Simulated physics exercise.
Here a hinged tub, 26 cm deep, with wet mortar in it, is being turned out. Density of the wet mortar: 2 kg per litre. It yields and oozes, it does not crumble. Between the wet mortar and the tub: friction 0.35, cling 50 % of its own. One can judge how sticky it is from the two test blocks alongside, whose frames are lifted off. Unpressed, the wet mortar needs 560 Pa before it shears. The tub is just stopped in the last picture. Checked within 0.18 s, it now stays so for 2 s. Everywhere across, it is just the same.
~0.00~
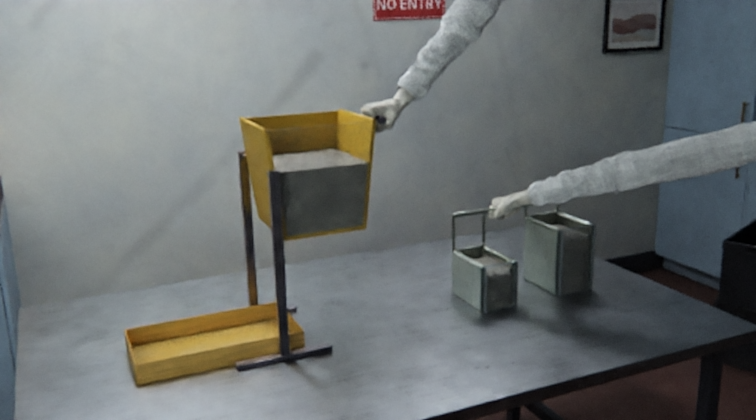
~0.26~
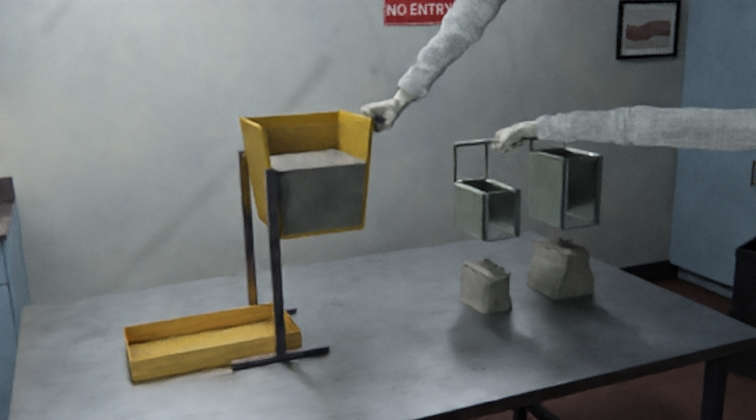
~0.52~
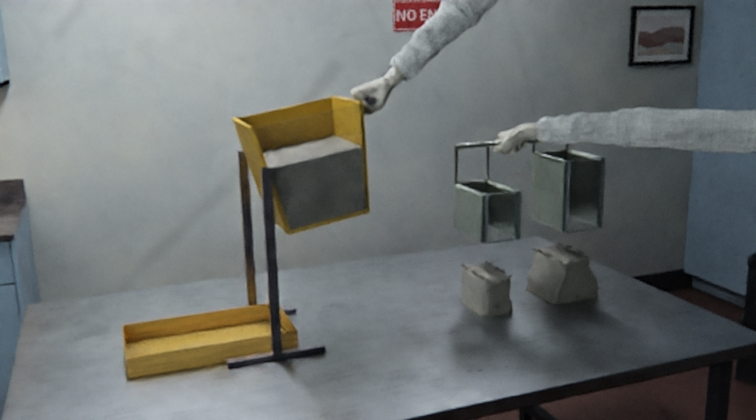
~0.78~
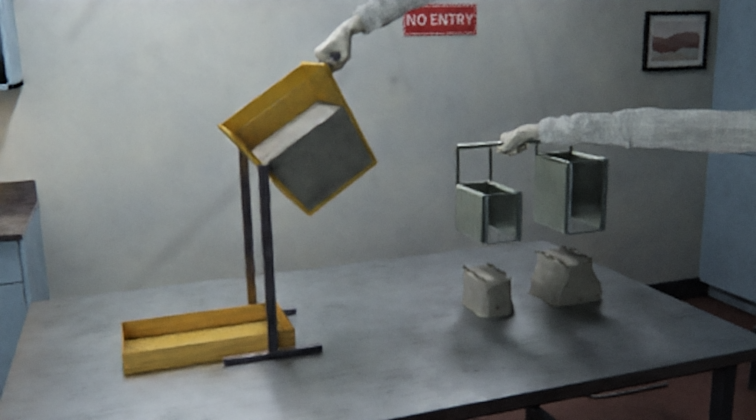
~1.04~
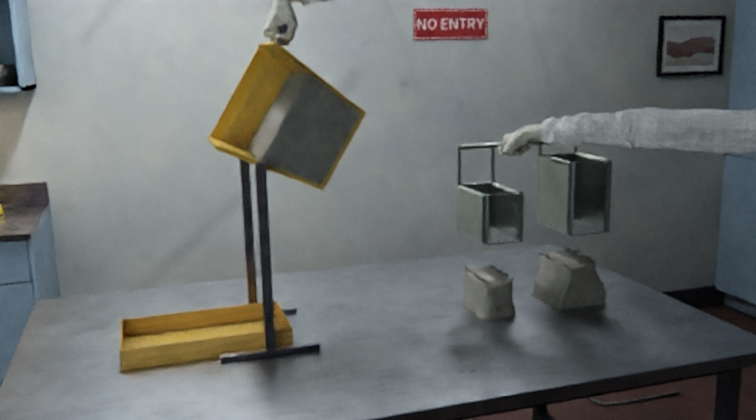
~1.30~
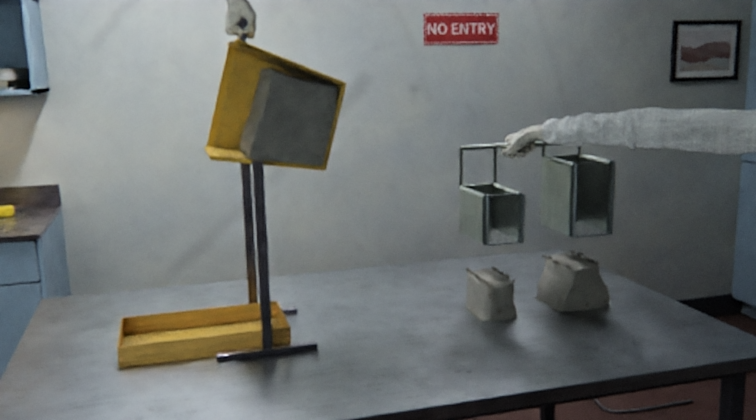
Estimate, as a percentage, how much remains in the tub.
Roughly 100 per cent remains.
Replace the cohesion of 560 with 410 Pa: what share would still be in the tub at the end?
About 100 per cent.
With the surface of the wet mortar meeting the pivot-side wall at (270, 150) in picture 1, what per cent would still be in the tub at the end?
100 %.
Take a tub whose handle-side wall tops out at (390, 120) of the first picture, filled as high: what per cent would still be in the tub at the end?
Around 100 percent would still be in the tub at the end.
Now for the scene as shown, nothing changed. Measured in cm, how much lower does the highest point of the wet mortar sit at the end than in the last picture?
Roughly 4 cm.
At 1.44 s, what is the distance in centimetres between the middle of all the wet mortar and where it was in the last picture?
Shift: Some 2 cm.
After 1.44 s, the tub is at 74 degrees and holds 100 %.
After 1.61 s, the tub is at 74 degrees and holds 100 %.
After 1.78 s, the tub is at 74 degrees and holds 100 %.
After 1.95 s, the tub is at 74 degrees and holds 100 %.
After 3.30 s, at the end, the tub is at 74 degrees and holds 100 %.
